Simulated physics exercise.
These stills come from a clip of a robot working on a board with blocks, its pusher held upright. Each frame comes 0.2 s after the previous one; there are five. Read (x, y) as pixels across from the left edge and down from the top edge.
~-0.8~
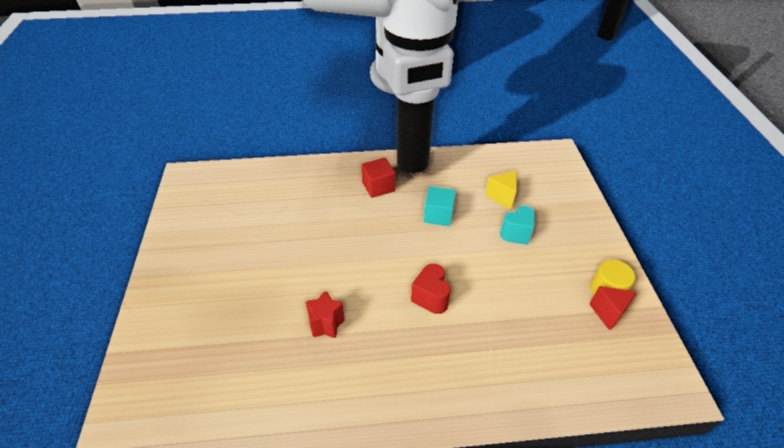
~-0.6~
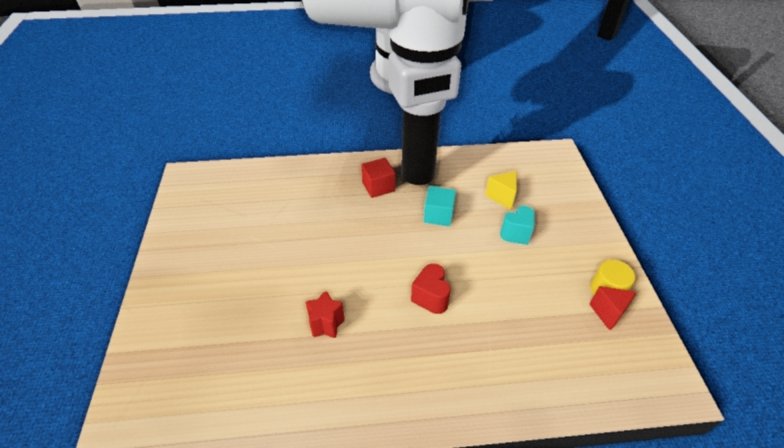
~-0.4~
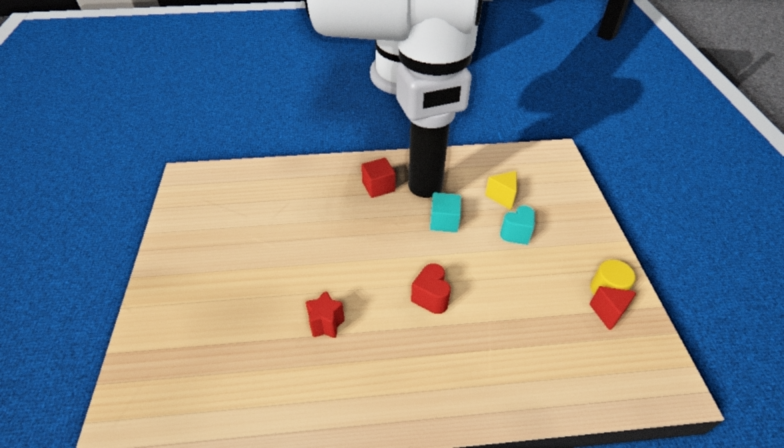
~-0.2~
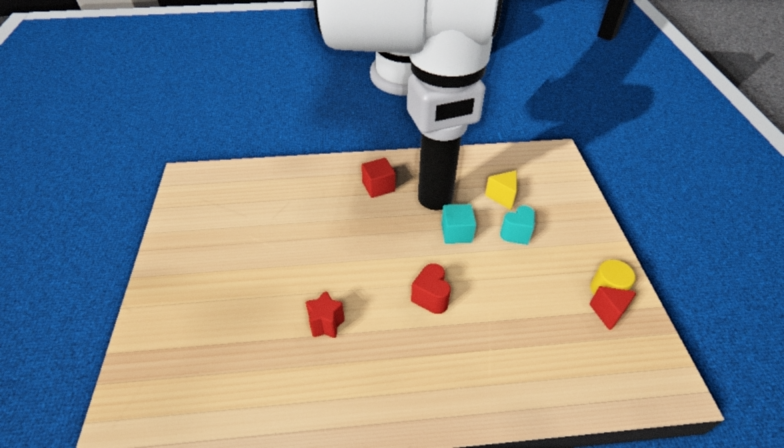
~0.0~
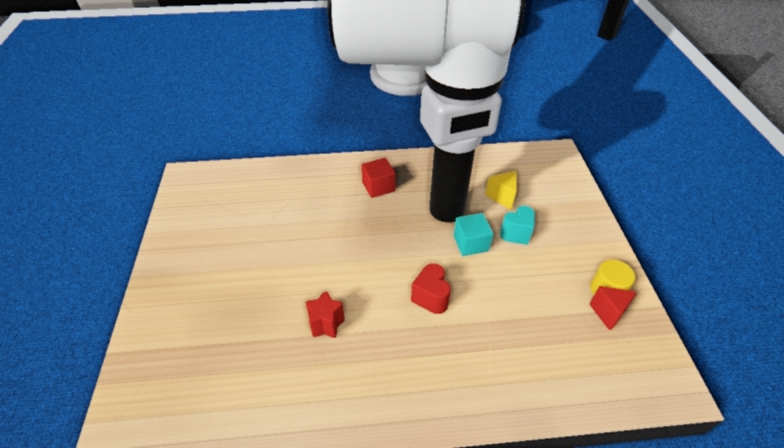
A robot arm's black tip moved in beside a turquoise cube and pushed it down and to the right across the wooden board, closer to the turquoise heart, while the other blocks stayed still.
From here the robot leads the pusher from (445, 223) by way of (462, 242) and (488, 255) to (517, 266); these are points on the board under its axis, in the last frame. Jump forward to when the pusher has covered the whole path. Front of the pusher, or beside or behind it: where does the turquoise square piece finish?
The pusher pushes it to the end.
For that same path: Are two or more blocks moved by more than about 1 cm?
Answer: No.
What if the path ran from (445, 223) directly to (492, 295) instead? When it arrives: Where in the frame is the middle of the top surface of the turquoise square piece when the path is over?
The point I'd pick in the picture is (527, 264).
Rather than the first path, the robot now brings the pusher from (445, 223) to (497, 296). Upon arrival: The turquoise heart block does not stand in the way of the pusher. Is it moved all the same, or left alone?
From what I can tell, it will keep its place.
On the path given first. One third of the way, pusher at (465, 229); turquoise square piece at (495, 240), turned 35° anticlockwise.
Two thirds of the way, pusher at (491, 243); turquoise square piece at (524, 254), turned 40° anticlockwise.
At the end, pusher at (521, 253); turquoise square piece at (555, 267), turned 30° anticlockwise; turquoise heart block in place.
